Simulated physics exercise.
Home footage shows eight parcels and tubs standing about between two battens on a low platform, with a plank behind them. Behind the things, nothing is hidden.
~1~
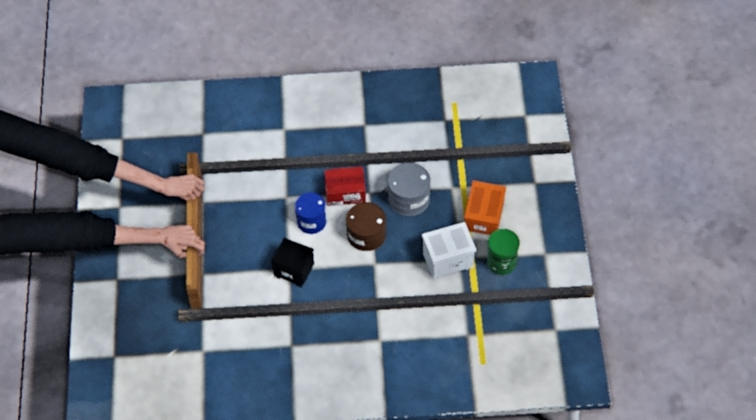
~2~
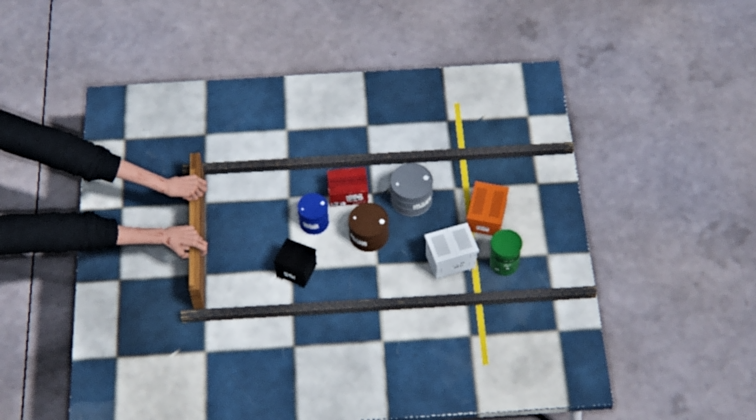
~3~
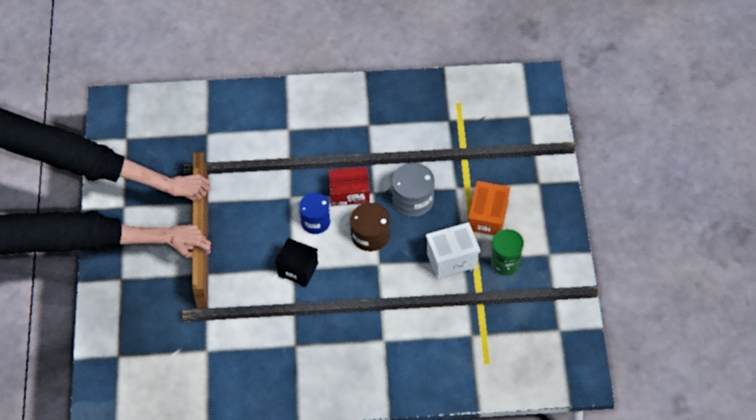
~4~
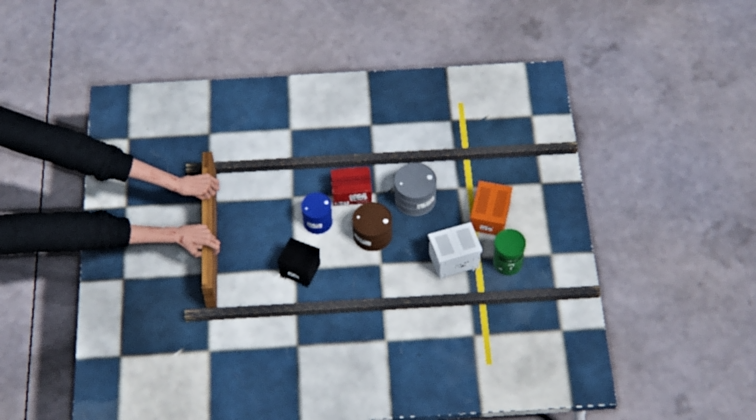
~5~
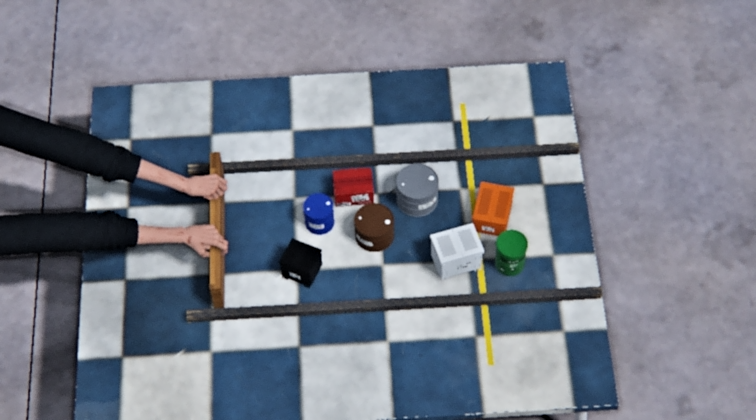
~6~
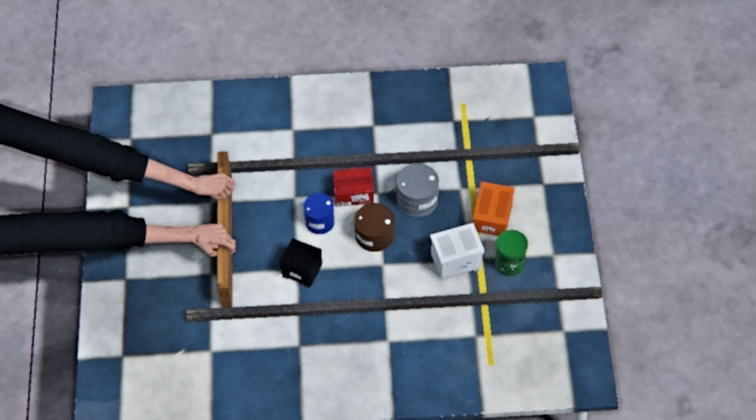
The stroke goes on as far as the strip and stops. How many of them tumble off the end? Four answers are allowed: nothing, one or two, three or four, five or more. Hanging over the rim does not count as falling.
Nothing falls off.
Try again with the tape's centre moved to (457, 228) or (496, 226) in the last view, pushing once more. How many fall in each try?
In that order 0 and 0.
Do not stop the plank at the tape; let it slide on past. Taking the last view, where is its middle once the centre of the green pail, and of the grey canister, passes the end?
Approx. (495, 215) for the first, approx. (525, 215) for the second.
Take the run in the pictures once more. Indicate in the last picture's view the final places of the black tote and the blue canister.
Black tote at about (497, 260), blue canister at about (489, 200).
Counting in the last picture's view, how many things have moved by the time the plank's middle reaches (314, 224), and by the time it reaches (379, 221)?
I make it 2 at the first spot and 5 at the other.
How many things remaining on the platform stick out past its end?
It totals 0.
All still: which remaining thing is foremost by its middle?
Answer: The green pail.
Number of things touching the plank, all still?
The figure is 4.
A little later, none off yet; green pail at rest near (511, 253); orange tote at rest near (493, 210); white tote at rest near (457, 252).
Next, none off yet; green pail at rest near (511, 253); orange tote at rest near (493, 210); white tote moving near (458, 253).
When it is over, the number that fall off is zero.
